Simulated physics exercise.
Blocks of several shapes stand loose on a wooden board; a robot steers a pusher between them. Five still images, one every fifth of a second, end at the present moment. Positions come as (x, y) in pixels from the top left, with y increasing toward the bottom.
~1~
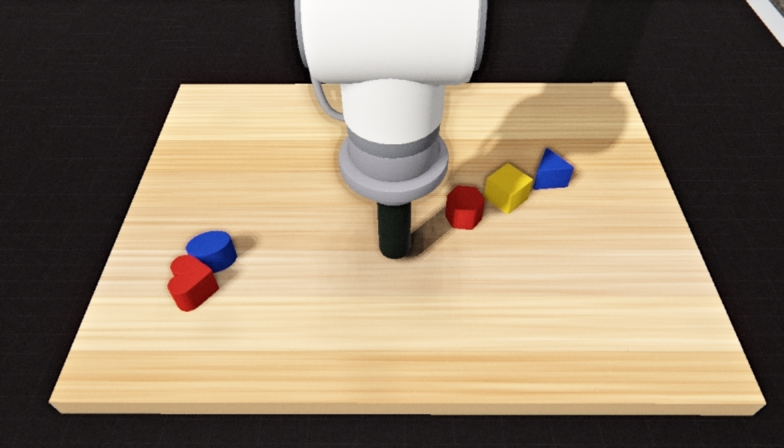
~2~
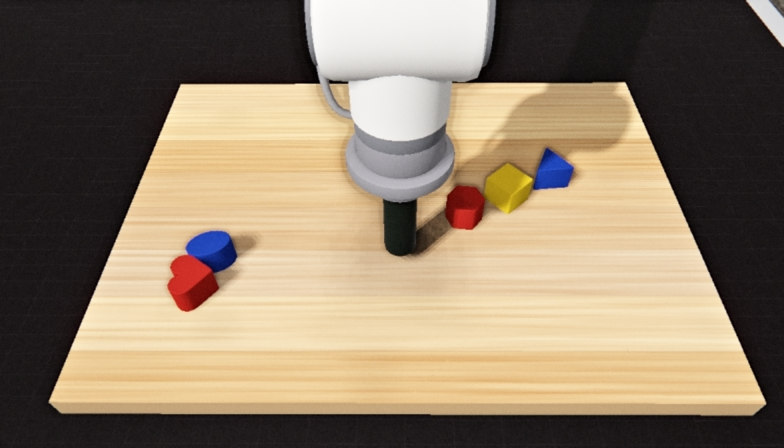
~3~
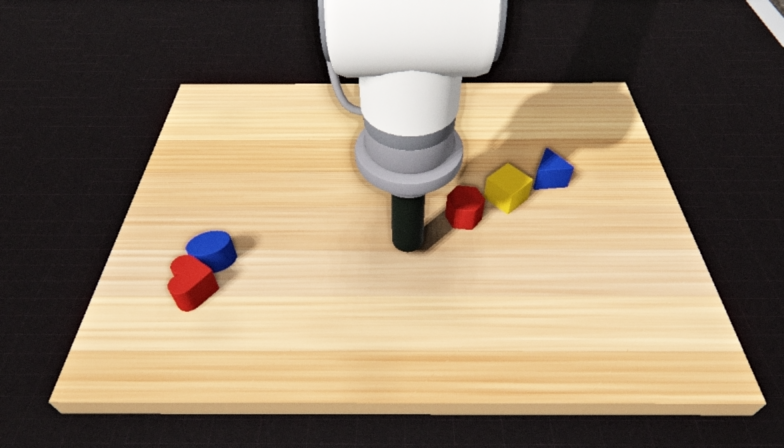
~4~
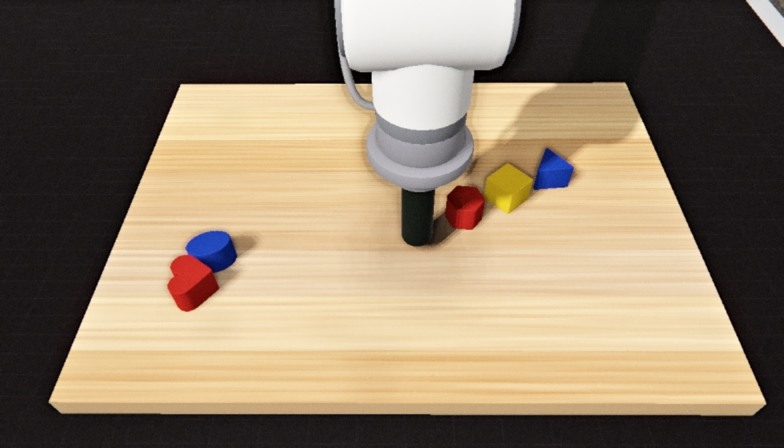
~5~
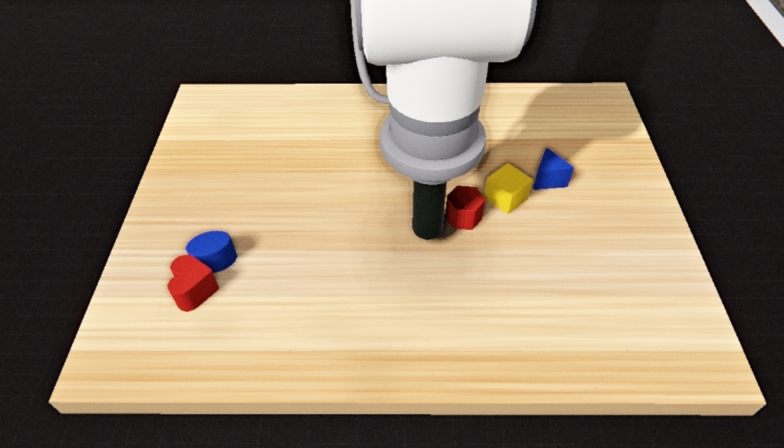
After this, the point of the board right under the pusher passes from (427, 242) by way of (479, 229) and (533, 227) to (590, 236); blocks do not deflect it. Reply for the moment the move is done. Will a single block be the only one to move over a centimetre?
Yes
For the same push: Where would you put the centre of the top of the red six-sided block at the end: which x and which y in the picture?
It will end up at (483, 185).
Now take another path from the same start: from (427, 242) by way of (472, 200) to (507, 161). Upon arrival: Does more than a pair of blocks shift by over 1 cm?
Yes, that is what happens.
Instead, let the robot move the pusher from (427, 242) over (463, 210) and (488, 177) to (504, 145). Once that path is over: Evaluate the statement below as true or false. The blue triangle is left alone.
That claim is false.
On the path given first. One third of the way, pusher (481, 217); red six-sided block (482, 187), turned 60° anticlockwise; yellow square piece (511, 176), turned 15° clockwise.
Two thirds of the way, pusher (537, 215); red six-sided block (483, 185), turned 65° anticlockwise; yellow square piece (512, 175), turned 15° clockwise.
At the end, pusher (595, 224); red six-sided block (483, 185), turned 65° anticlockwise; yellow square piece (512, 175), turned 15° clockwise; blue triangle unmoved.
